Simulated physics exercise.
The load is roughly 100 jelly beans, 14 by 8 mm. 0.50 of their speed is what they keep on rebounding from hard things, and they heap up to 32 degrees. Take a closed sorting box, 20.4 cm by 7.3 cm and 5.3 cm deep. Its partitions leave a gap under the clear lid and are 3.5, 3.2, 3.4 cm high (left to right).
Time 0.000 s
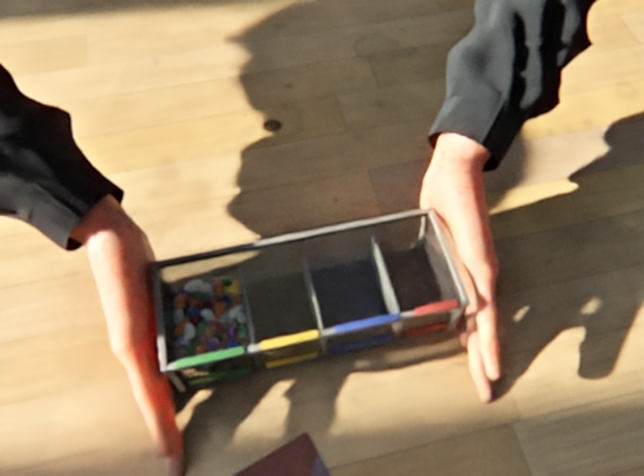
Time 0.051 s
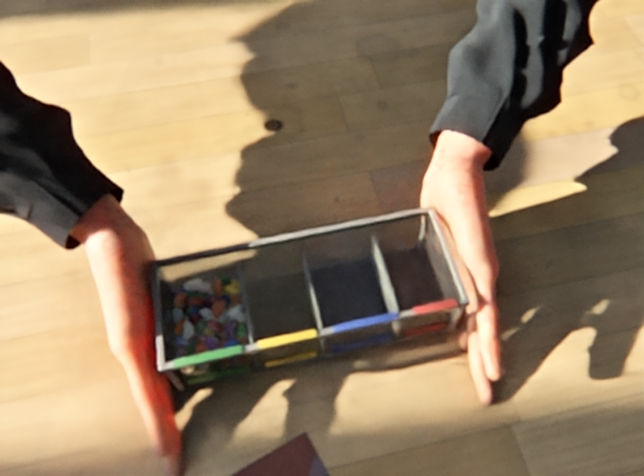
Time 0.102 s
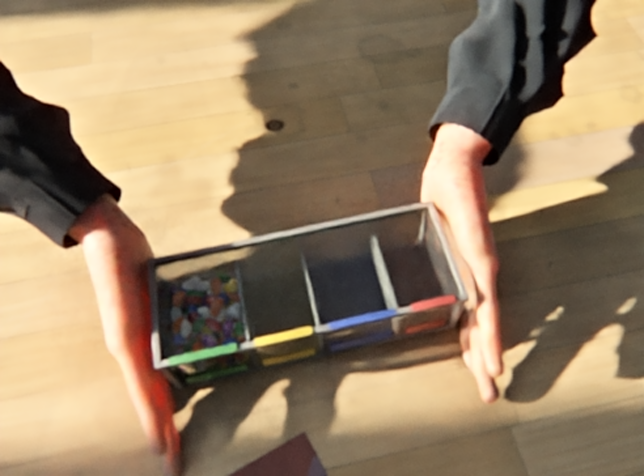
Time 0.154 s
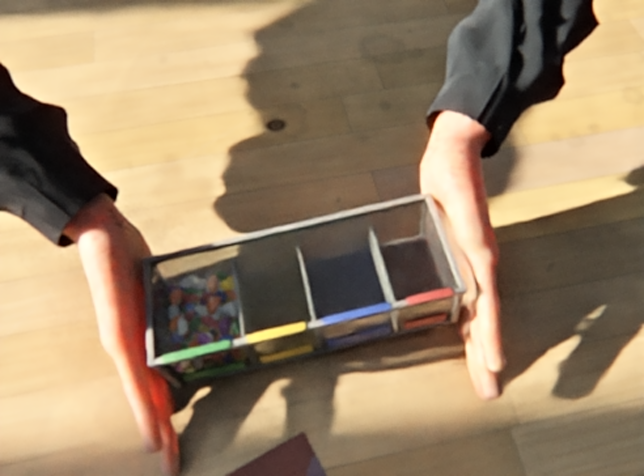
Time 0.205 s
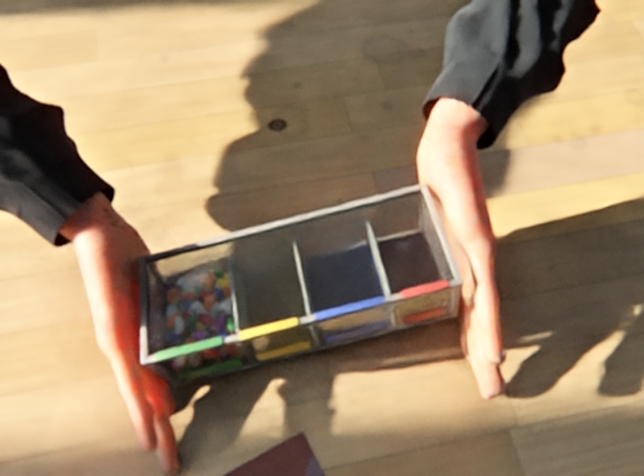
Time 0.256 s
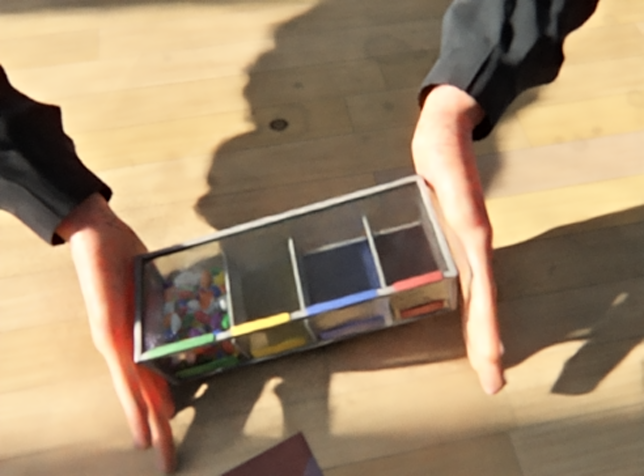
Two hands in dark sleeves grip the ends of a clear, lidded sorting box above a sunlit wooden floor, seen from above. The box has four compartments edged green, yellow, blue and red from left to right, with multicoloured jelly beans heaped in the leftmost one, and shadows stretch across the boards. The hands gradually tilt the box, raising its right end slightly, while the beans stay in the left compartment and the view stays still.
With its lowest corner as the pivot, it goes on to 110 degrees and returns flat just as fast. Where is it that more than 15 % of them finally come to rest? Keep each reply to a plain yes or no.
Here goes: Red compartment no; blue compartment no; green compartment yes; yellow compartment no.
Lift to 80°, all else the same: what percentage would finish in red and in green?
Result - red 0 percent; green 100 percent.
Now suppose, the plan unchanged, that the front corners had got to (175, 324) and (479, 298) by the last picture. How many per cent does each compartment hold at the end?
Per cent by compartment: Red 55, blue 5, green 35, yellow 10.
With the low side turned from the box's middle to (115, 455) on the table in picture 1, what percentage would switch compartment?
The share comes to about 0 in a hundred.
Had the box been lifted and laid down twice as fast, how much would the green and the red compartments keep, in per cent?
Final per cent - green: 100, red: 0.
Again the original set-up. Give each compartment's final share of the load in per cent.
Red: 0 %, blue: 0 %, green: 100 %, yellow: 0 %.
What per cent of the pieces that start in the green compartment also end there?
It works out to near 100 percent.
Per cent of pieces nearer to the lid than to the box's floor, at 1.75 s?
Roughly 40 per cent.
After 1.75 s, tilt 110 degrees; green 100 %.
After 2.74 s, tilt 51 degrees; green 100 %.
Then, at 3.72 s, tilt 0 degrees; green 100 %.
By 4.0 s all is still; red 0 %, blue 0 %, green 100 %, yellow 0 %.
